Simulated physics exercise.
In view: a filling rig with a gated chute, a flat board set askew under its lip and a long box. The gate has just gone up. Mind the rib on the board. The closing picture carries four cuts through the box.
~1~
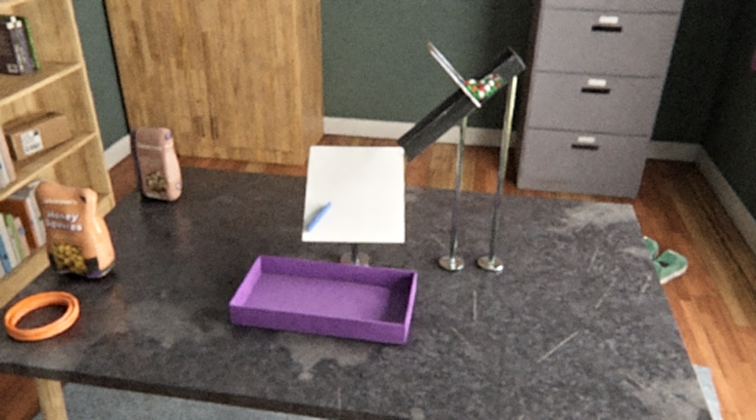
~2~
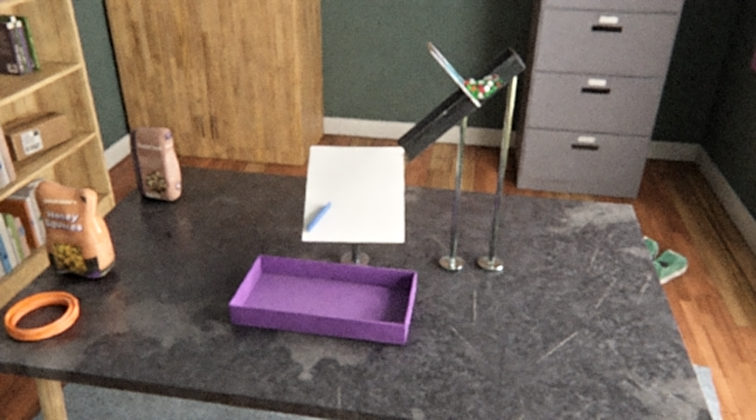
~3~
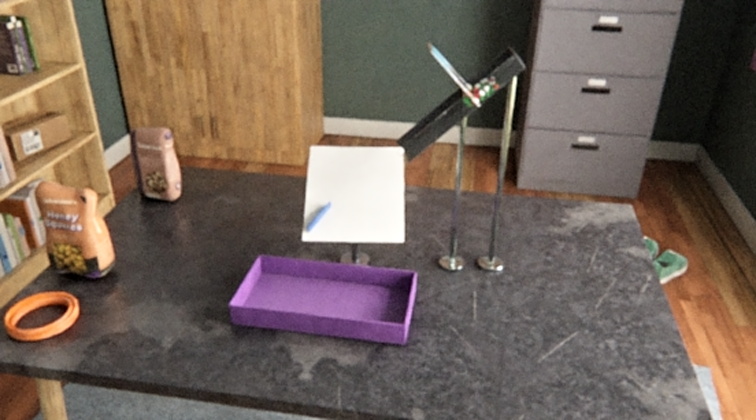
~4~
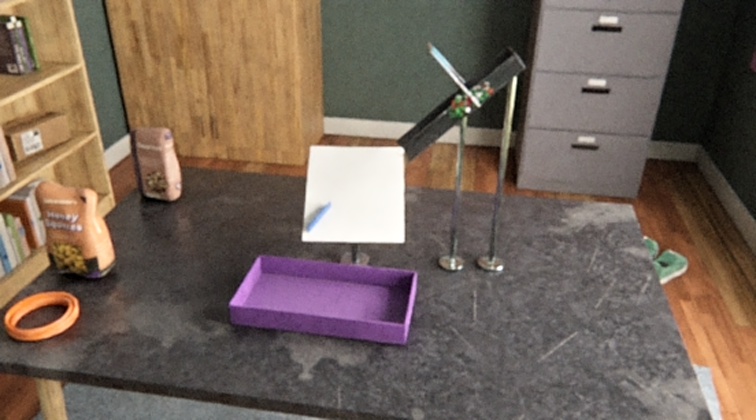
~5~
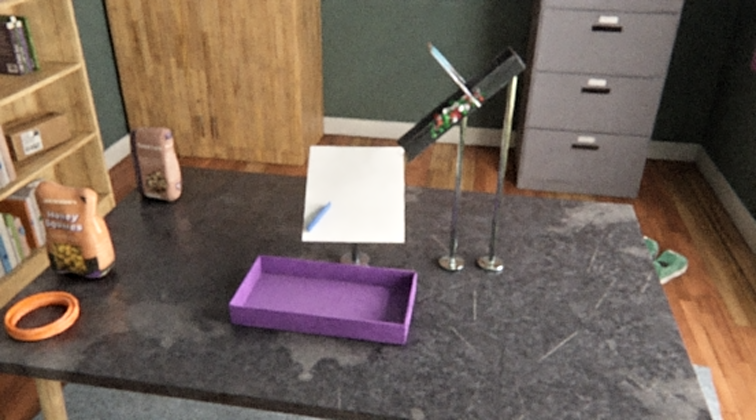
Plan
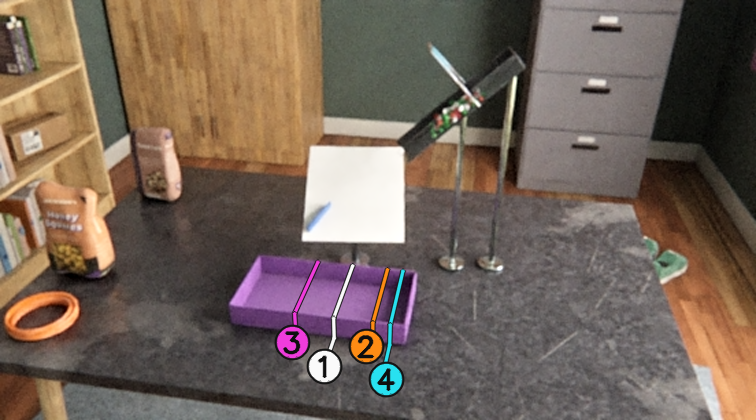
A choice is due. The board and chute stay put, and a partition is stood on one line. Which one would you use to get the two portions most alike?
Use line 3.
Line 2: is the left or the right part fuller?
Left.
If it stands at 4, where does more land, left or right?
The left side.
On the marked copy, line 1 crosses the front rim at (333, 317); line 2 crosses the front rim at (373, 322); line 3 crosses the front rim at (294, 312); line 4 crosses the front rim at (390, 324).
If 1 is chosen, of what is caught, the bulk on the left of the divider, a small share on the right.
If 2 is chosen, of what is caught, the whole lot on the left of the divider, none at all on the right.
If 3 is chosen, of what is caught, close to half on the left of the divider, close to half on the right.
If 4 is chosen, of what is caught, all but a few on the left of the divider, only a few on the right.
